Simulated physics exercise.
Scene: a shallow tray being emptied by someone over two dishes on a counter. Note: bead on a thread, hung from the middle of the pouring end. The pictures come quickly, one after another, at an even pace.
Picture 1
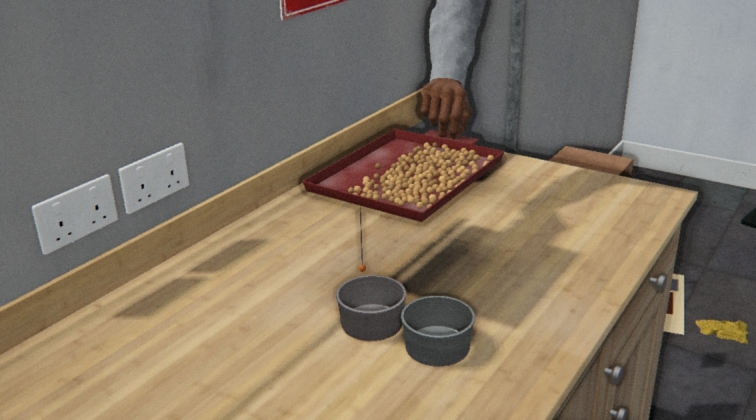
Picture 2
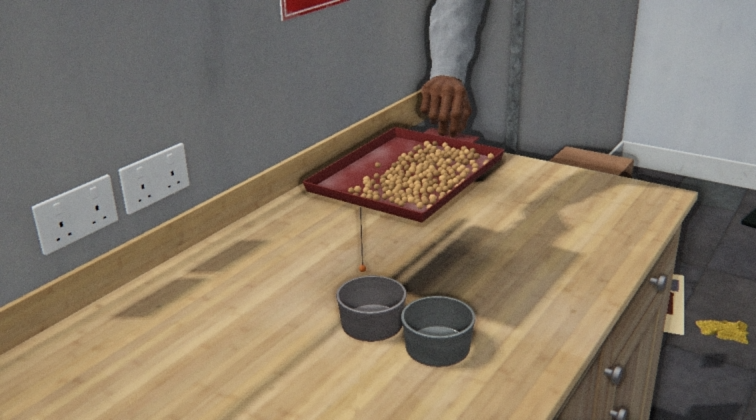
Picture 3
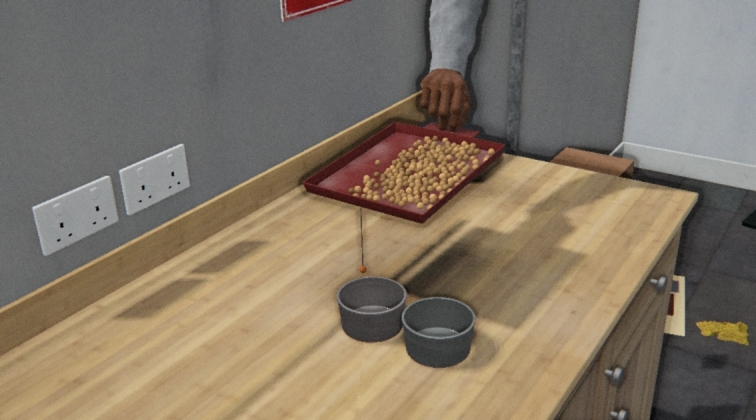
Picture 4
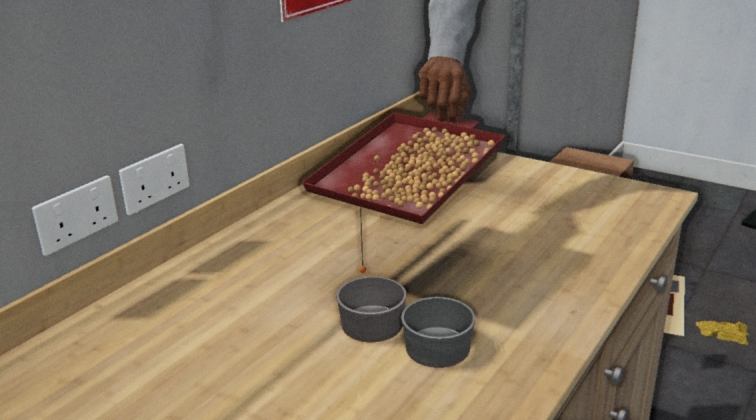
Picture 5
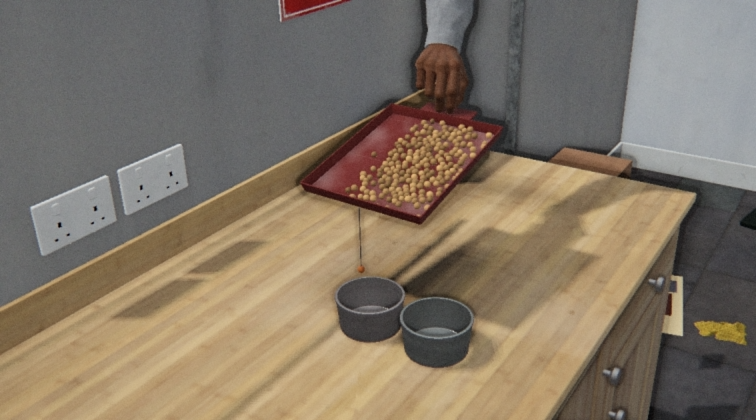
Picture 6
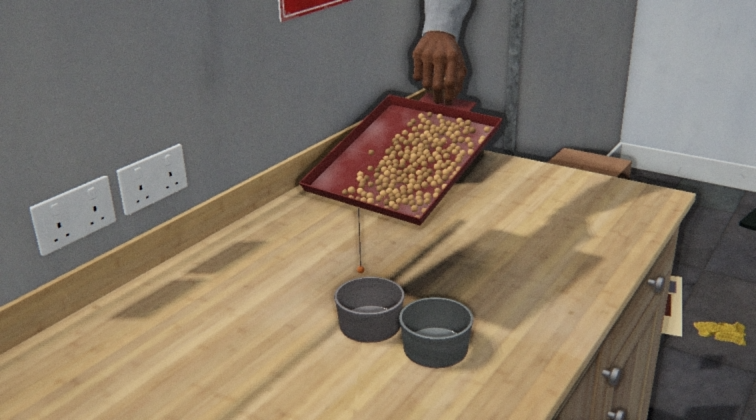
A hand at the far end of a red tray of small round beads slowly raised that end, tilting the tray more steeply above two dark dishes on a wooden counter, and the beads shifted slightly.
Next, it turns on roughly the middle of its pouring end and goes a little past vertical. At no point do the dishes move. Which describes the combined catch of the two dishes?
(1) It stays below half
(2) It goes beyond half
The answer is 2.
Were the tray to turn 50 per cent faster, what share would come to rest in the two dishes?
Something like 60 in a hundred.
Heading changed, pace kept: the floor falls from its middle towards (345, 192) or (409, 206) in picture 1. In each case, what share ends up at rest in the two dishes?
Roughly 0 % in the first case and 60 % in the second.
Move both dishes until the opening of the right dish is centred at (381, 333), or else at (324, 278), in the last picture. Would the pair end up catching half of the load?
At place one not up to half; at place two not up to half.
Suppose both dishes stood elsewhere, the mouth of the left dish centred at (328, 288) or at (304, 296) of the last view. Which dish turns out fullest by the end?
The first try favours the rightmost one, and the second try favours the rightmost one.
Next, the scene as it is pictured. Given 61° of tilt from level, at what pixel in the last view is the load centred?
Somewhere about (383, 200).
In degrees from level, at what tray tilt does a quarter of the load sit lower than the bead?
About 75°.
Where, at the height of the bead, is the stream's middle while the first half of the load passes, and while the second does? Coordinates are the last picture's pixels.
First roughly (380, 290), then roughly (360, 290).
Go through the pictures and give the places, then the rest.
Corners of the pouring end (306, 181) and (422, 211), level; middle of the load (425, 175), round wooden beads; left dish (352, 322); right dish (420, 346); bead on its thread (362, 268), in the first frame.
Corners of the pouring end (306, 181) and (422, 211), level; middle of the load (425, 174), in the second frame.
Corners of the pouring end (306, 182) and (422, 213), tipped barely, level across its low end; middle of the load (426, 172), in the third frame.
Corners of the pouring end (306, 182) and (421, 214), tipped a little, level across its low end; middle of the load (425, 167), in the fourth frame.
Corners of the pouring end (304, 182) and (420, 215), tipped a little, level across its low end; middle of the load (422, 163), in the fifth frame.
Corners of the pouring end (303, 182) and (419, 216), tipped clearly, level across its low end; middle of the load (420, 162), almost all on the move; left dish (351, 323); right dish (418, 348), in the sixth frame.
Just after the last frame, tray tipped steeply; the larger part on the tray; just a few in the right dish; about a tenth in the left dish; just a few outside both; about a tenth in the air.
A moment on, tray tipped past a quarter turn; just a few on the tray; about a tenth in the right dish; roughly half in the left dish; roughly a quarter outside both; about a tenth in the air.
Further on, tray tipped past a quarter turn; about a tenth in the right dish; roughly half in the left dish; roughly a third outside both.
When it is over, tray tipped past a quarter turn; about a tenth in the right dish; roughly half in the left dish; roughly a third outside both.
